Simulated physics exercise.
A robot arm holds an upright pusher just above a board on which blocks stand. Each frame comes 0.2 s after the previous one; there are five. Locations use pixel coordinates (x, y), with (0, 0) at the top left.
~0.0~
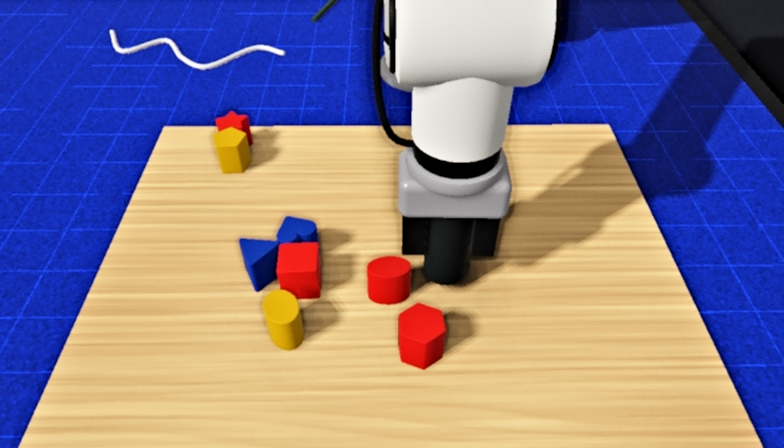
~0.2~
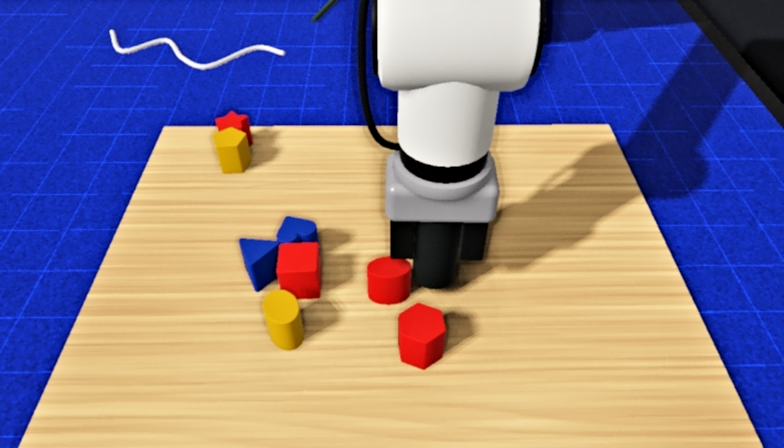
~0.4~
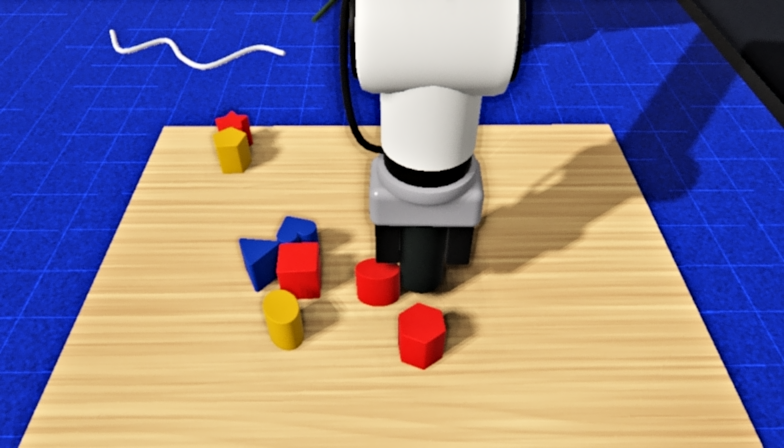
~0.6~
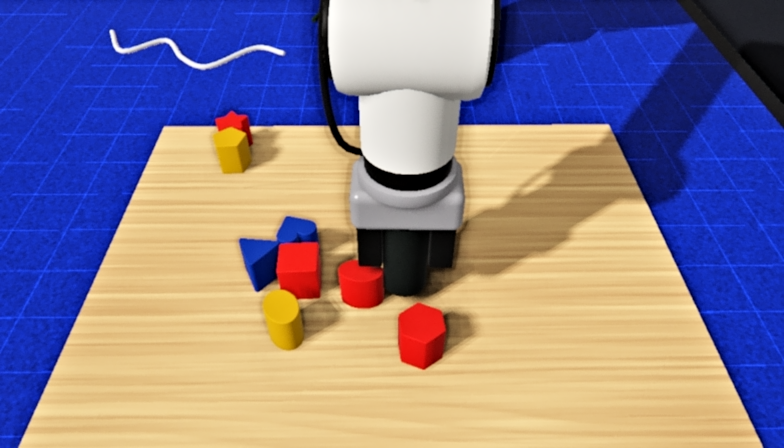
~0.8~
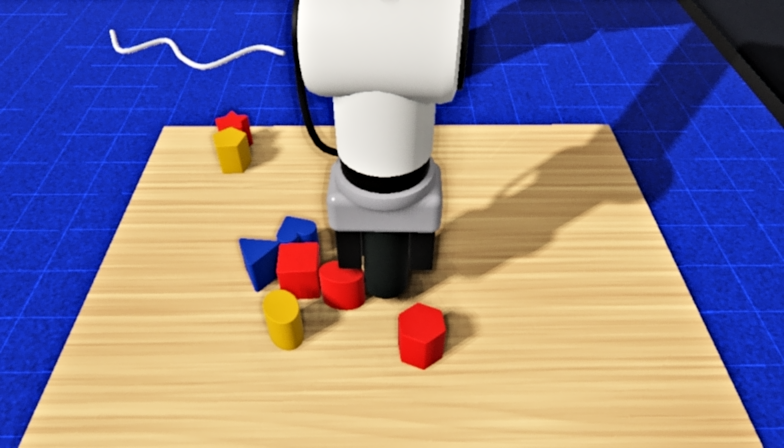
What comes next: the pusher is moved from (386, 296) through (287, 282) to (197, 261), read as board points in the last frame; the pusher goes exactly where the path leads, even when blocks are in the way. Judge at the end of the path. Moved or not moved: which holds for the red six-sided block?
By the last moment, the red six-sided block will still be in its place.
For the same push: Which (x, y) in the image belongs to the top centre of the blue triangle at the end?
Its top centre lands on (192, 209).
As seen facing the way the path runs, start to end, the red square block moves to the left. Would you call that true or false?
True.
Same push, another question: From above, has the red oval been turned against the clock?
Yes, it checks out.
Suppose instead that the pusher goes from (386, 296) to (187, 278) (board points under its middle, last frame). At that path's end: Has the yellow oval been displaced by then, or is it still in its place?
It is shoved along.
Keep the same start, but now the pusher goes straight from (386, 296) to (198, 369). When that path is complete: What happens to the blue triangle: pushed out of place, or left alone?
The blue triangle moves.
The first path, step by step. One third of the way, pusher (316, 276); blue triangle (249, 241), turned 15° clockwise; red square block (267, 260), turned 60° clockwise; red oval (284, 285), turned 90° anticlockwise.
Two thirds of the way, pusher (252, 264); blue triangle (223, 229), turned 30° clockwise; red square block (206, 259), turned 65° clockwise; red oval (271, 285).
At the end, pusher (193, 249); blue triangle (192, 209), turned 60° clockwise; red square block (165, 262), turned 25° clockwise; red oval (271, 285), turned 135° anticlockwise; red six-sided block unmoved.
